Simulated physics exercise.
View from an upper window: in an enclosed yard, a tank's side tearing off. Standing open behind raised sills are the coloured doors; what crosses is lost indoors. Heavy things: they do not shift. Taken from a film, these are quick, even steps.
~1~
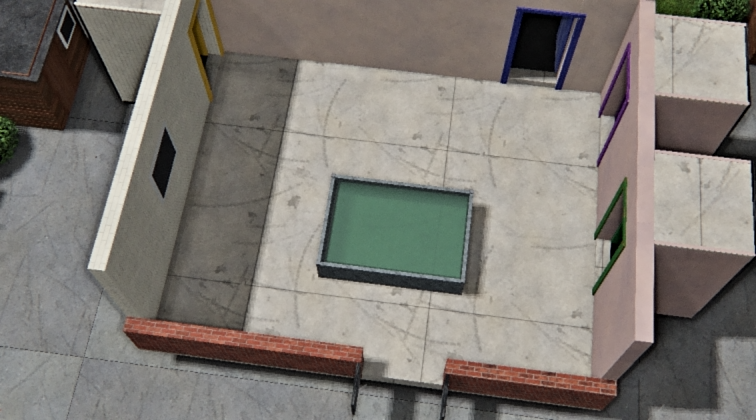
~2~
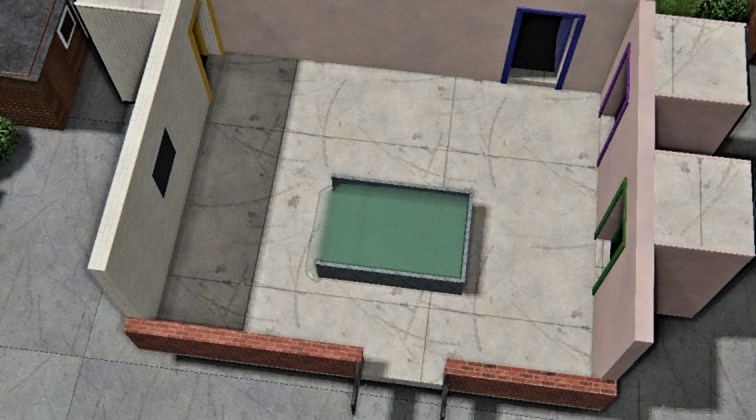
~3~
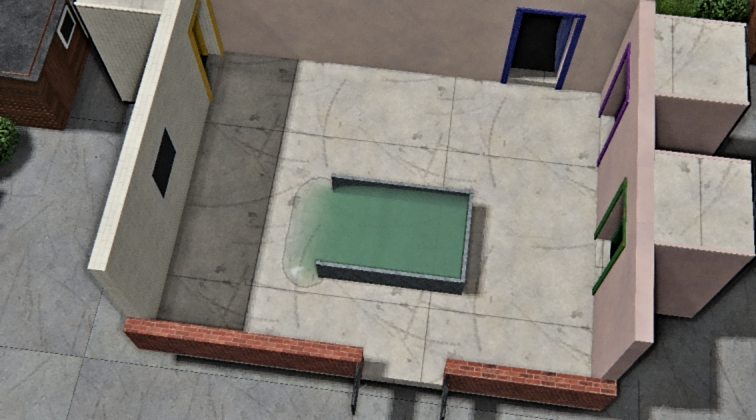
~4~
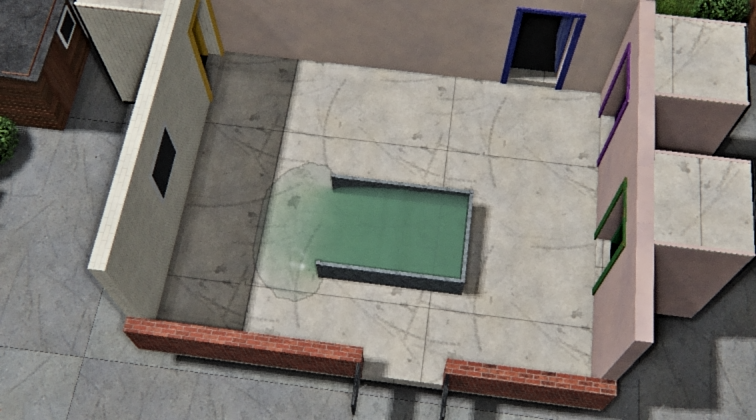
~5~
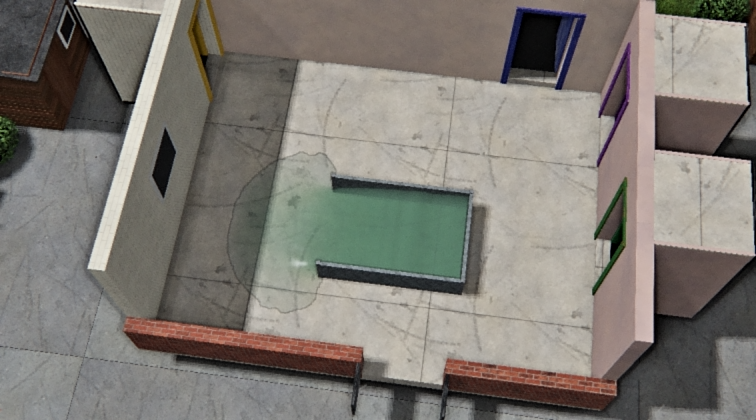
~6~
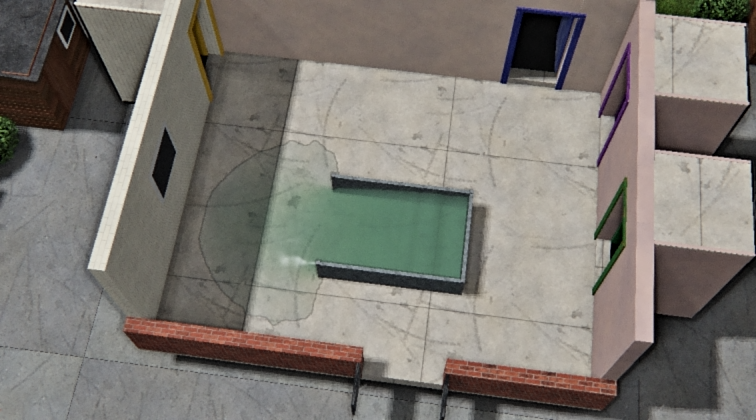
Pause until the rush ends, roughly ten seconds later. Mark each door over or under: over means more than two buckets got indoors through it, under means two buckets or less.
Green door - under, purple door - under, yellow door - over, blue door - under.
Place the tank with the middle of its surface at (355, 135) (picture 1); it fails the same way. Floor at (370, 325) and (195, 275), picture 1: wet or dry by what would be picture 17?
Points in order: Bare; inundated.
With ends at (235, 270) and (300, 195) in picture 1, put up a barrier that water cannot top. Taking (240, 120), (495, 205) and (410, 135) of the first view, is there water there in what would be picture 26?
In order: Soaked, untouched, untouched.
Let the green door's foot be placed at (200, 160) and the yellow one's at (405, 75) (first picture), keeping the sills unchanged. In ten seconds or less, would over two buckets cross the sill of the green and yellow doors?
The green one crosses the limit, while the yellow one remains below the limit.
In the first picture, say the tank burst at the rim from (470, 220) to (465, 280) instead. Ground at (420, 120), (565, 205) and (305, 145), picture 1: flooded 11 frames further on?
Untouched, submerged, untouched.
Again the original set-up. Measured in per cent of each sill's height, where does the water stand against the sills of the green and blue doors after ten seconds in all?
Near 70 and 10 in a hundred.
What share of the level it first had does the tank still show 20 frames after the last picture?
About 24 %.
A moment on, water covers 25 % of the floor; the green door not reached, the purple door not reached, the yellow door not reached, the blue door not reached.
Next, water covers 30 % of the floor; the green door not reached, the purple door not reached, the yellow door wet at the sill, nothing in, the blue door not reached.
Then, water covers 35 % of the floor; the green door not reached, the purple door not reached, the yellow door under two buckets in, the blue door not reached.
Later, water covers 75 % of the floor; the green door not reached, the purple door not reached, the yellow door over two buckets in, the blue door wet at the sill, nothing in.
In the end, water covers 95 % of the floor; the green door wet at the sill, nothing in, the purple door wet at the sill, nothing in, the yellow door far over two buckets in, the blue door wet at the sill, nothing in.
